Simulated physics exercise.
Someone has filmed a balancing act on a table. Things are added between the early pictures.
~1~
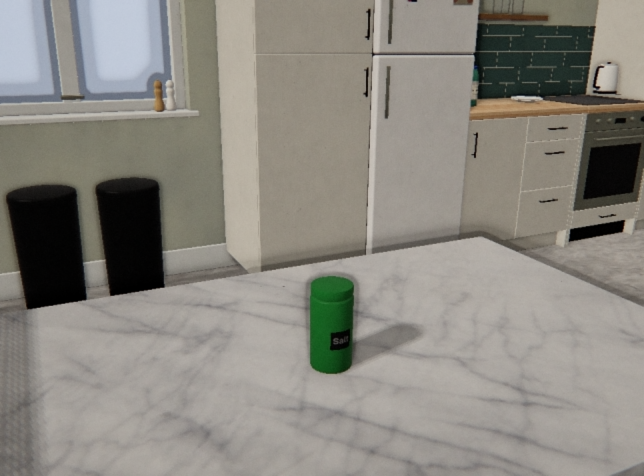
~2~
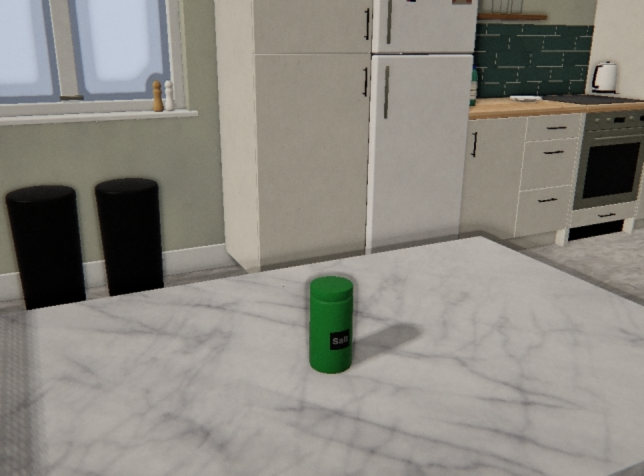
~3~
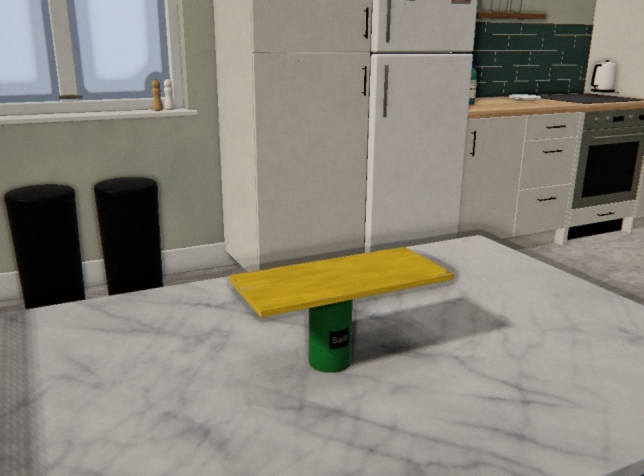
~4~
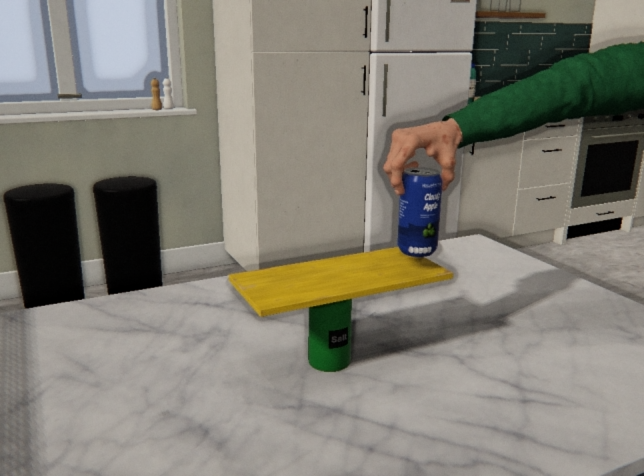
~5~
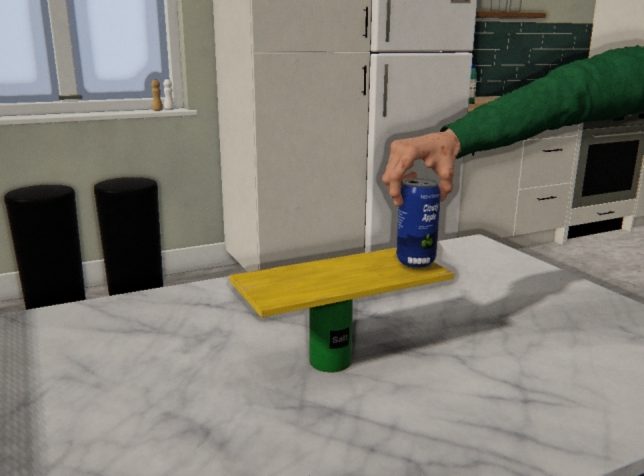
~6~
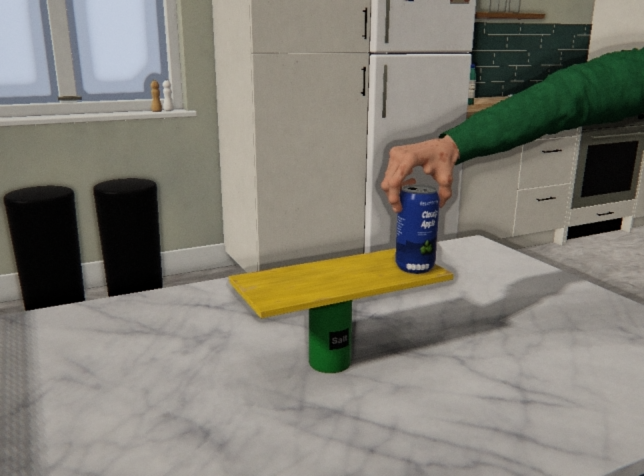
A yellow board appears across the top of a green canister on a marble table, then a hand in a green sleeve lowers a blue can onto the board's right end and keeps hold of it.
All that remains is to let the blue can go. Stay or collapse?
In the end the stack loses its balance.
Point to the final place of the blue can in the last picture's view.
Near (468, 330).
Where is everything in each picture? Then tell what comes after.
In the first frame, the last thing is not in view yet.
In the second frame, the last thing is not in view yet.
In the third frame, the last thing is not in view yet; yellow board (342, 278).
The fourth frame shows still above its spot; blue can (419, 213); yellow board (342, 277).
The fifth frame shows still above its spot; blue can (418, 223); yellow board (343, 277).
The sixth frame shows set down, still held; blue can (417, 229); yellow board (342, 278).
Then, 0.30 s later than the last frame, blue can now fallen; yellow board tilted by 46°.
Then, 0.50 s later than the last frame, yellow board tilted by 59°.
When it is over, fallen, blue can; lying over in the stack, yellow board; green jar as before. End places, in pixels of the last picture, blue can near (468, 330). The stack comes apart.
